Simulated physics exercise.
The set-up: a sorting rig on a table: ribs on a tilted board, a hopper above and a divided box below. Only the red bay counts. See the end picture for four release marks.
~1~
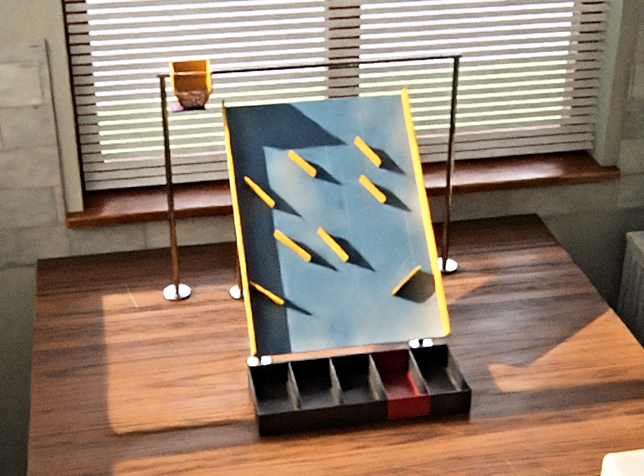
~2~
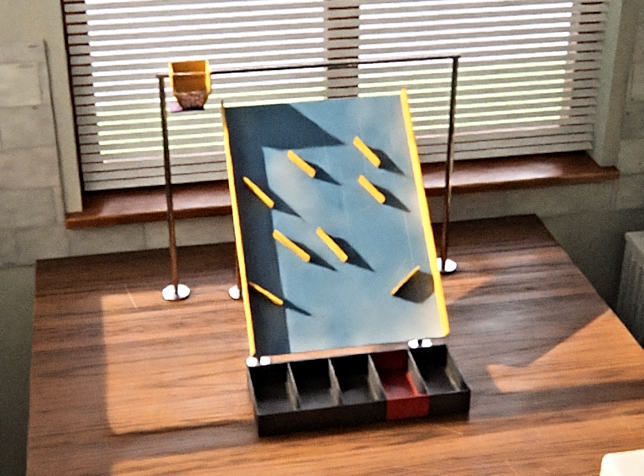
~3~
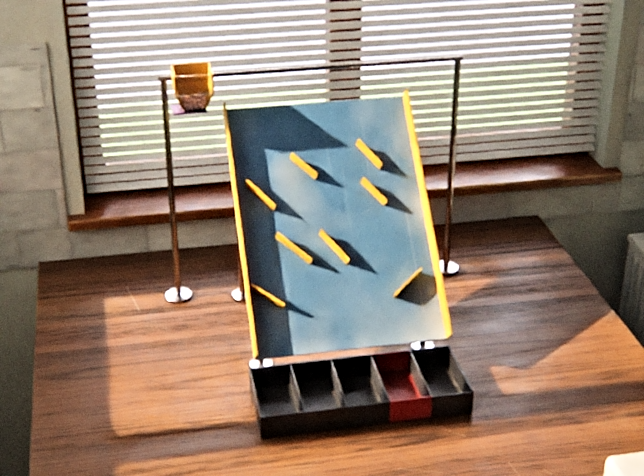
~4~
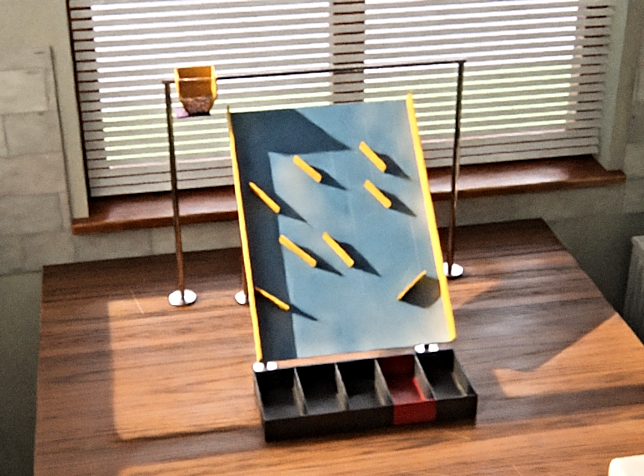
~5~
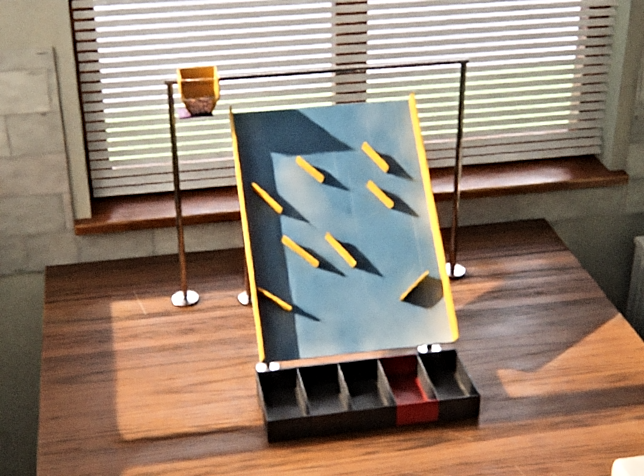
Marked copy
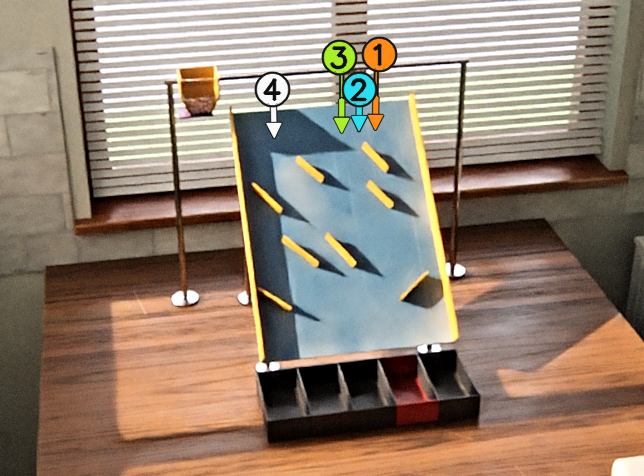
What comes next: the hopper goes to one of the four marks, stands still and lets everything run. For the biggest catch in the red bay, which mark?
It is 3.
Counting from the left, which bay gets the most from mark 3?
The fourth.
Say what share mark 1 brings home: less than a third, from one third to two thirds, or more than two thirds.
Less than a third.
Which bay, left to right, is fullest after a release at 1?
It is the fifth one.
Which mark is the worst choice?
1 it is.
On the marked copy, mark 1 meets the board at (375, 124); mark 2 meets the board at (359, 125); mark 3 meets the board at (341, 127); mark 4 meets the board at (274, 132).
For mark 1, a small share in the red bay, the bulk in other bays, a small share outside the box.
For mark 2, close to a third in the red bay, close to half in other bays, a small share outside the box.
For mark 3, close to two thirds in the red bay, close to a quarter in other bays, a small share outside the box.
For mark 4, close to half in the red bay, close to a third in other bays, a small share outside the box.
